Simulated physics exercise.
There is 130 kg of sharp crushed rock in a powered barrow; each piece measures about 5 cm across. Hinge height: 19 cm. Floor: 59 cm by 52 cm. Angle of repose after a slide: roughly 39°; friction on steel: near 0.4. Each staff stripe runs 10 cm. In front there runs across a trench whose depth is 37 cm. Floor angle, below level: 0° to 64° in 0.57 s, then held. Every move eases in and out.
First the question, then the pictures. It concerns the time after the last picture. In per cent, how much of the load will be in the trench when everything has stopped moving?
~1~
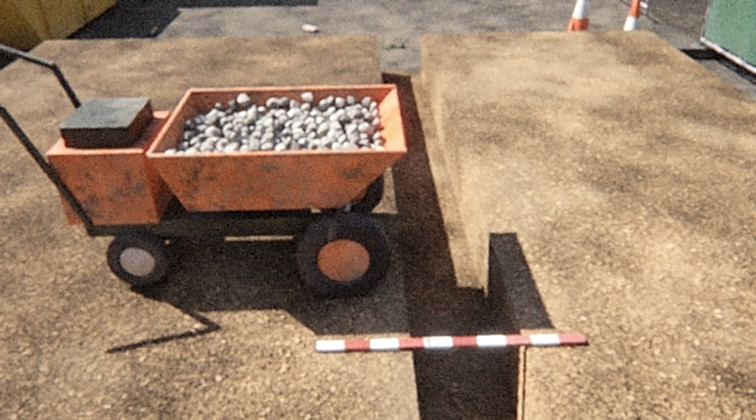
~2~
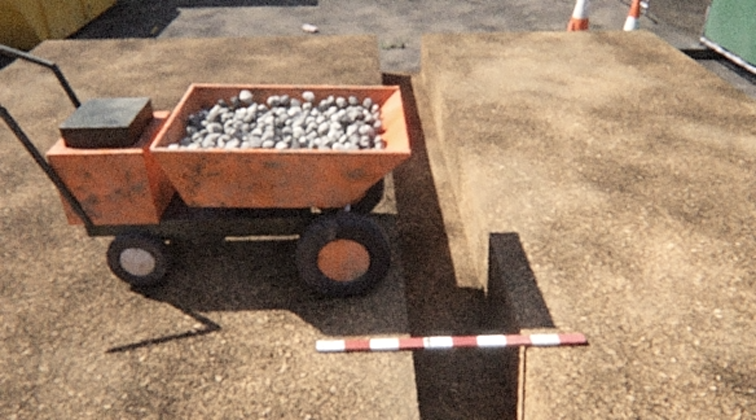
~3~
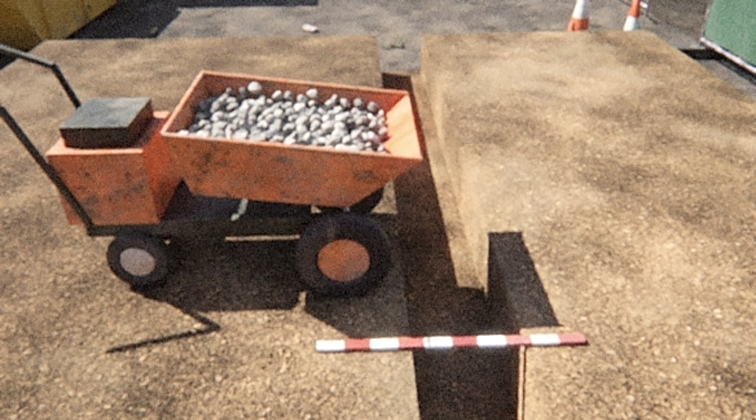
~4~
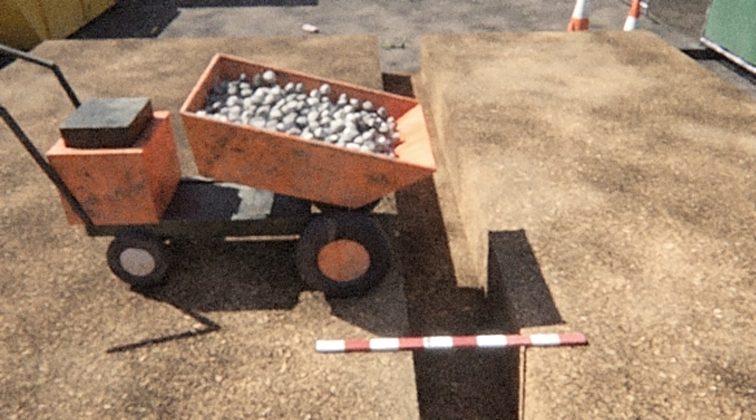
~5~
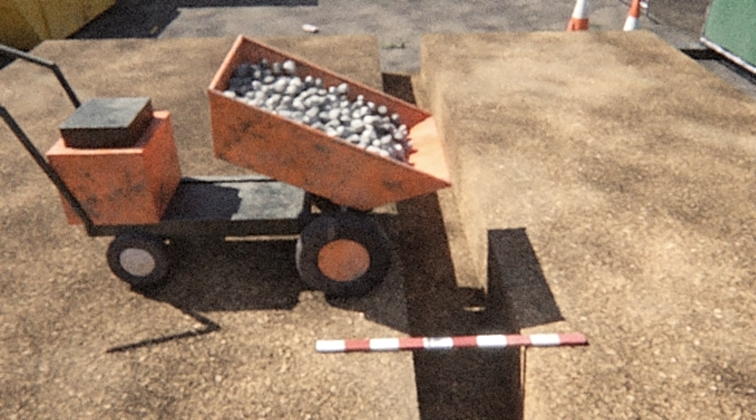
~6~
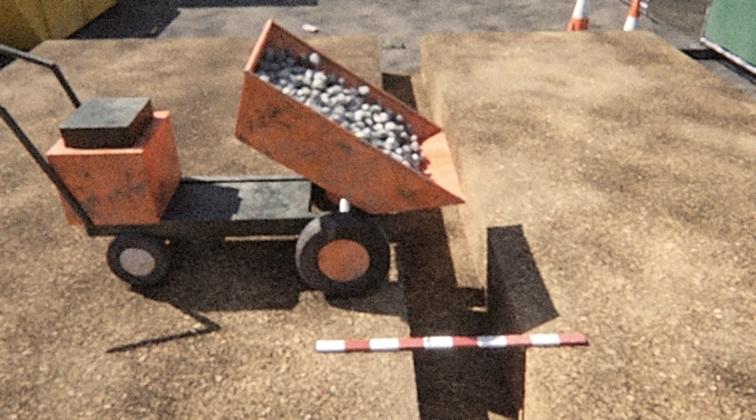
Around 41 per cent of it.
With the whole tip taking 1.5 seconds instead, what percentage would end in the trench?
Roughly 60% would finish there.
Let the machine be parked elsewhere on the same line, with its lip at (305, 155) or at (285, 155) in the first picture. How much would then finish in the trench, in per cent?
Estimates: 85 % then 70 %.
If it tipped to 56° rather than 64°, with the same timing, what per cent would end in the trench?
Share in trench: Approx. 20%.
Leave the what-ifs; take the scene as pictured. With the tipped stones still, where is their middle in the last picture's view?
At about pixel (507, 246) in the last view.
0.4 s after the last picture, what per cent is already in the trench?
Roughly 5 percent of the load.
Then, 0.1 s after the last picture the floor is at 54°, 100 % in the tray; the foremost stones are at (449, 200).
Then, 0.4 s after the last picture the floor is at 64°, 88 % in the tray, 6 % in the trench, 5 % past the trench; the foremost stones are at (529, 255).
Then, 0.7 s after the last picture the floor is at 64°, 34 % in the tray, 17 % in the trench, 49 % past the trench; the foremost stones are at (661, 252).
Then, 2.7 s after the last picture the floor is at 64°, 10 % in the tray, 41 % in the trench, 49 % past the trench; the foremost stones are at (753, 231).
